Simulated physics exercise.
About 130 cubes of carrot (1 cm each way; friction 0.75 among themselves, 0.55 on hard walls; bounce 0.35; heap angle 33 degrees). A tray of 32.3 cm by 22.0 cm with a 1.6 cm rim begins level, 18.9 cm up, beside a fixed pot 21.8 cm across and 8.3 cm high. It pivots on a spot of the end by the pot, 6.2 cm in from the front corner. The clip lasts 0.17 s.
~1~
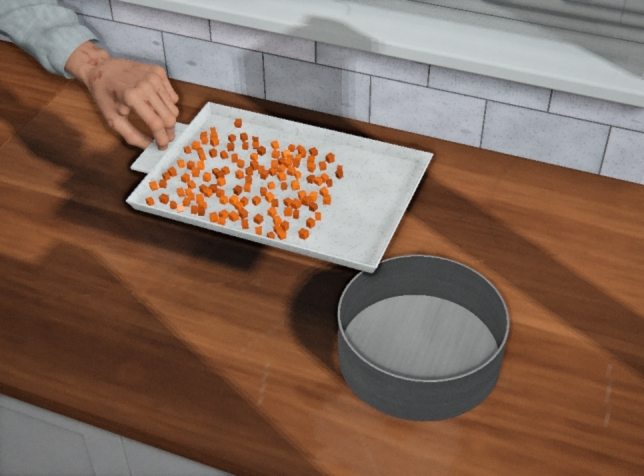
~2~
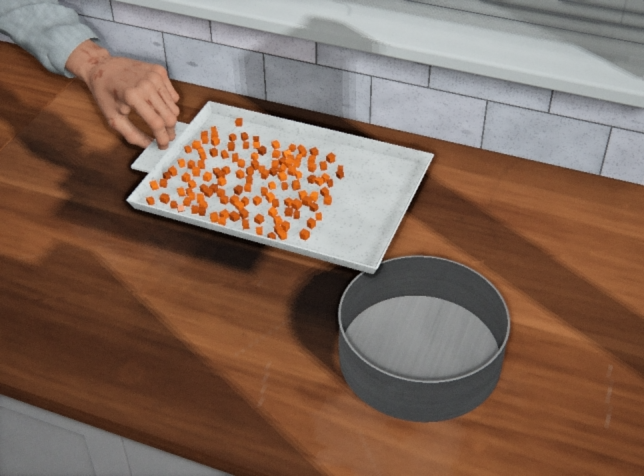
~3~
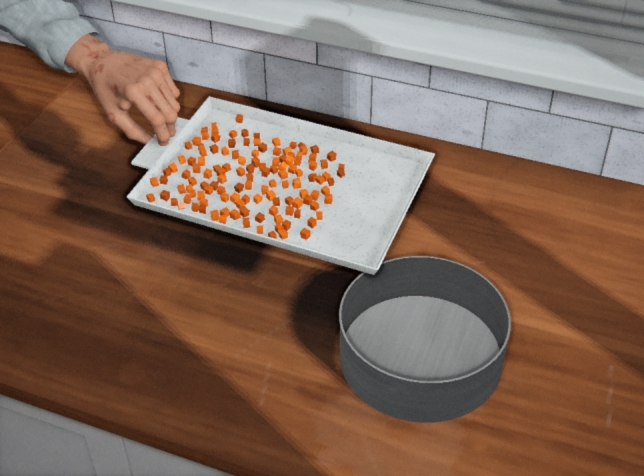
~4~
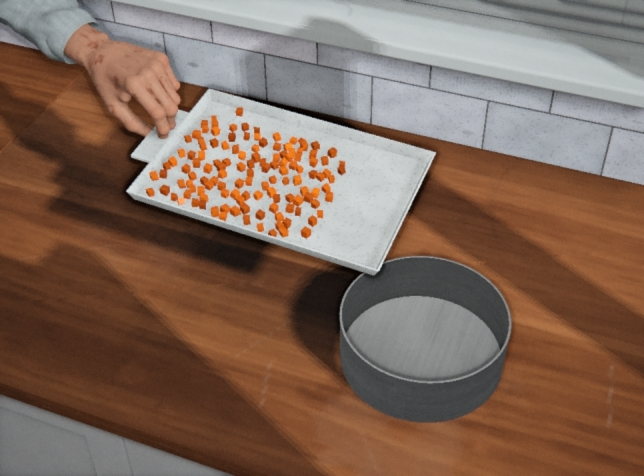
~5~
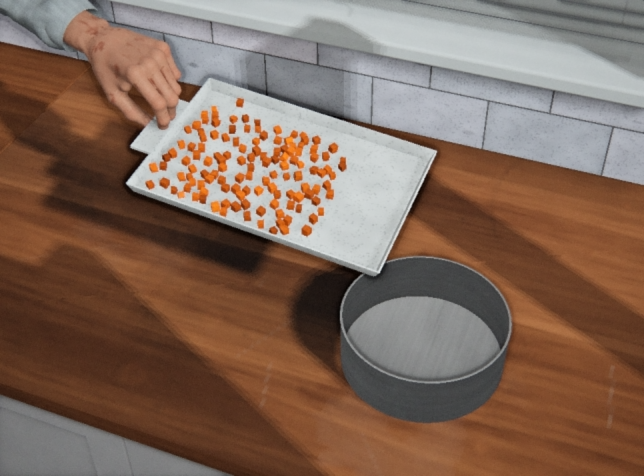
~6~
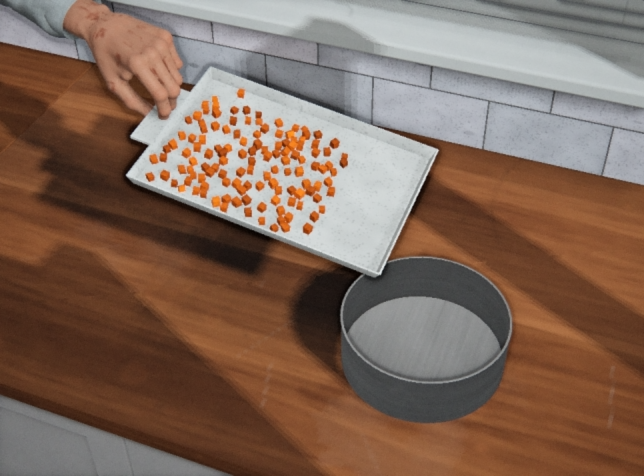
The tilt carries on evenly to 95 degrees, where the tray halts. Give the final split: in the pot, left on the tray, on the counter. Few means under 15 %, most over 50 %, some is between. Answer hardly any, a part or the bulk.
Pot: The bulk, tray: Hardly any, counter: Hardly any.
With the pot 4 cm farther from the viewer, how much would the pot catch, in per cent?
In that case some 55 per cent.
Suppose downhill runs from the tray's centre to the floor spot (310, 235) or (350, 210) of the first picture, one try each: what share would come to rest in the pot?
Some 60 and 80 per cent.
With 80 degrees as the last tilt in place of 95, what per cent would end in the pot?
It would be near 90 per cent.
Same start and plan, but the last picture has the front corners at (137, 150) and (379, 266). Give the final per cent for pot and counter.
Pot 80, counter 20.
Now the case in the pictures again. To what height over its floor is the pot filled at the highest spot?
Roughly 2.5 cm.
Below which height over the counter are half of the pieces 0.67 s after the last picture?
Some 14 cm.
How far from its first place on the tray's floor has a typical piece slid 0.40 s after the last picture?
Roughly 4 cm.
Then, 0.40 s after the last picture, tilt 52 degrees; the tray holds 100 %, the pot 0 %.
Then, 0.67 s after the last picture, tilt 79 degrees; the tray holds 30 %, the pot 20 %.
Then, 1.05 s after the last picture, tilt 95 degrees; the tray holds 0 %, the pot 95 %.
In the end, pot 95 %, tray 0 %, counter 5 %.
